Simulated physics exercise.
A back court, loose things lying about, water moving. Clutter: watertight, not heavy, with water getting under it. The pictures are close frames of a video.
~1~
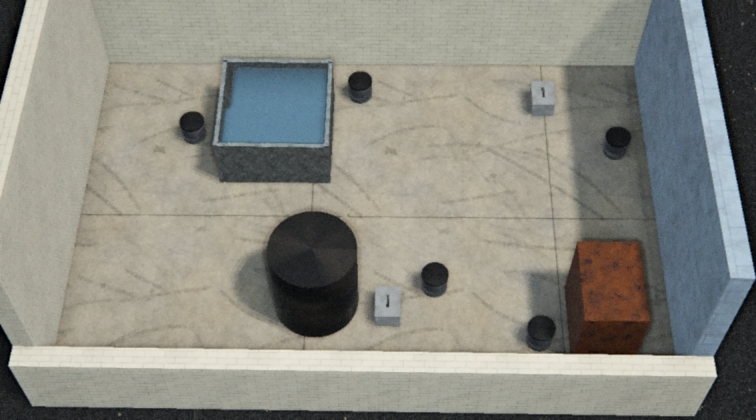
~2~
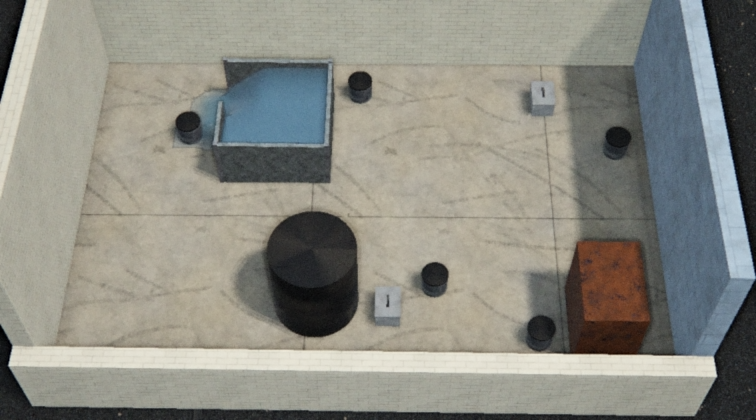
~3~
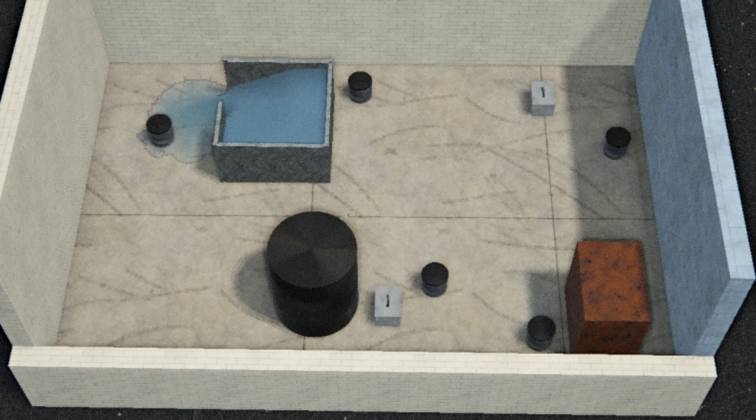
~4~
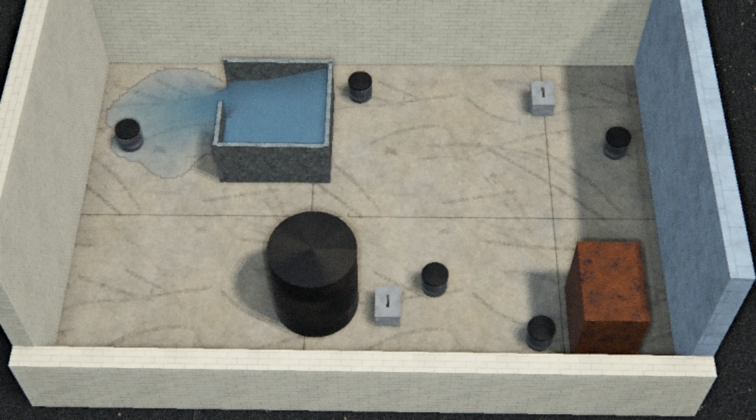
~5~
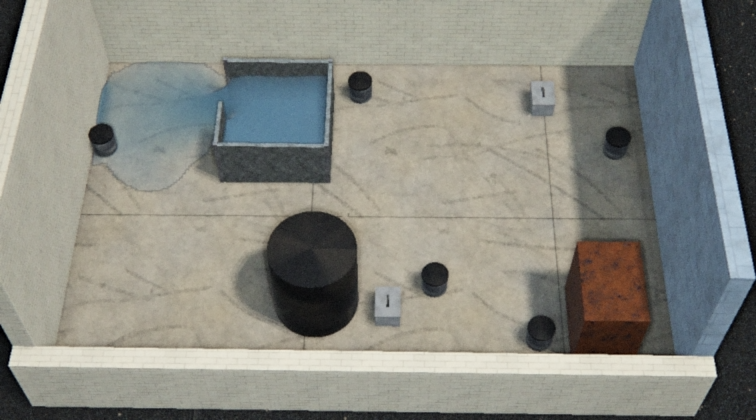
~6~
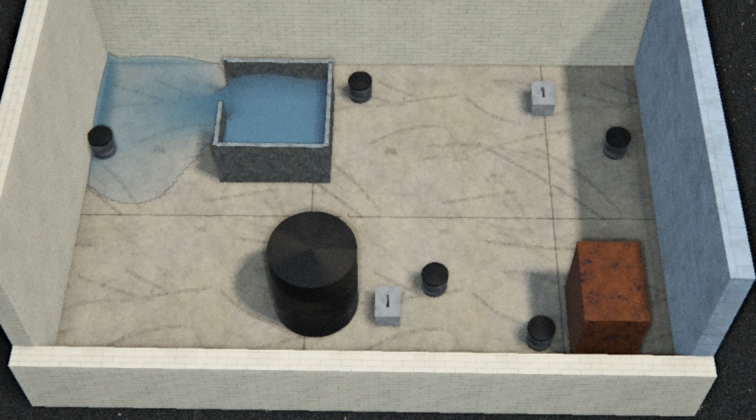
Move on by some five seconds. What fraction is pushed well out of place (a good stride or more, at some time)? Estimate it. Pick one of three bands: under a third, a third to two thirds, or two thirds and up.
Under a third.
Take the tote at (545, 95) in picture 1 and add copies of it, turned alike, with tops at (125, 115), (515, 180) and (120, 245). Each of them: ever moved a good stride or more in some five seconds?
Result by item: Gets dislodged / stays where it is / gets dislodged.
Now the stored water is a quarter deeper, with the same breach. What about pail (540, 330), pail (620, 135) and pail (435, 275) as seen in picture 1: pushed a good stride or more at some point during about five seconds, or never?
Note, listed order: Didn't cover it / didn't cover it / didn't cover it.
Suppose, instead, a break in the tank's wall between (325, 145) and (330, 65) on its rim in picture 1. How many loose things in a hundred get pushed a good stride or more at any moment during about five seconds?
Near 60 in a hundred.
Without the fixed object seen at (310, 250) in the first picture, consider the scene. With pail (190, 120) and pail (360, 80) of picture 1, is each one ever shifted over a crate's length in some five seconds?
Well, going one by one: Gets driven off, then gets driven off.
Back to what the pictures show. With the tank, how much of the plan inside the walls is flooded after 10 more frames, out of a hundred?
About 25 in a hundred.
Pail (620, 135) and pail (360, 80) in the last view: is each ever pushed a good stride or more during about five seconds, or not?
In order: Stayed within range; traveled far.
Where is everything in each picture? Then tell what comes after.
In the first picture, a pail at (192, 121) rests on the ground; a tote at (543, 93) rests on the ground; 0 of 7 have shifted.
In the second picture, a pail at (188, 121), on the bottom, close to its start; a tote at (543, 93) rests on the ground; 1 of 7 have shifted.
In the third picture, a pail at (159, 124) rests on the ground, a stride from its start; a tote at (543, 93) rests on the ground; 1 of 7 have shifted.
In the fourth picture, a pail at (127, 128) rests on the ground, a stride from its start; a tote at (543, 93), on the bottom; 1 of 7 have shifted.
In the fifth picture, a pail at (101, 133) rests on the ground, a stride from its start; a tote at (543, 93) rests on the ground; 1 of 7 have shifted.
In the sixth picture, a pail at (100, 135) floats, a stride from its start; a tote at (543, 93), on the bottom; 1 of 7 have shifted.
A moment on, 1 of 7 are well off their spots; 1 afloat.
Next, 1 of 7 are well off their spots; 0 afloat.
Later, 1 of 7 are well off their spots; 1 afloat.
In the end, 2 of 7 are well off their spots, and 2 have been at some point; 1 afloat.
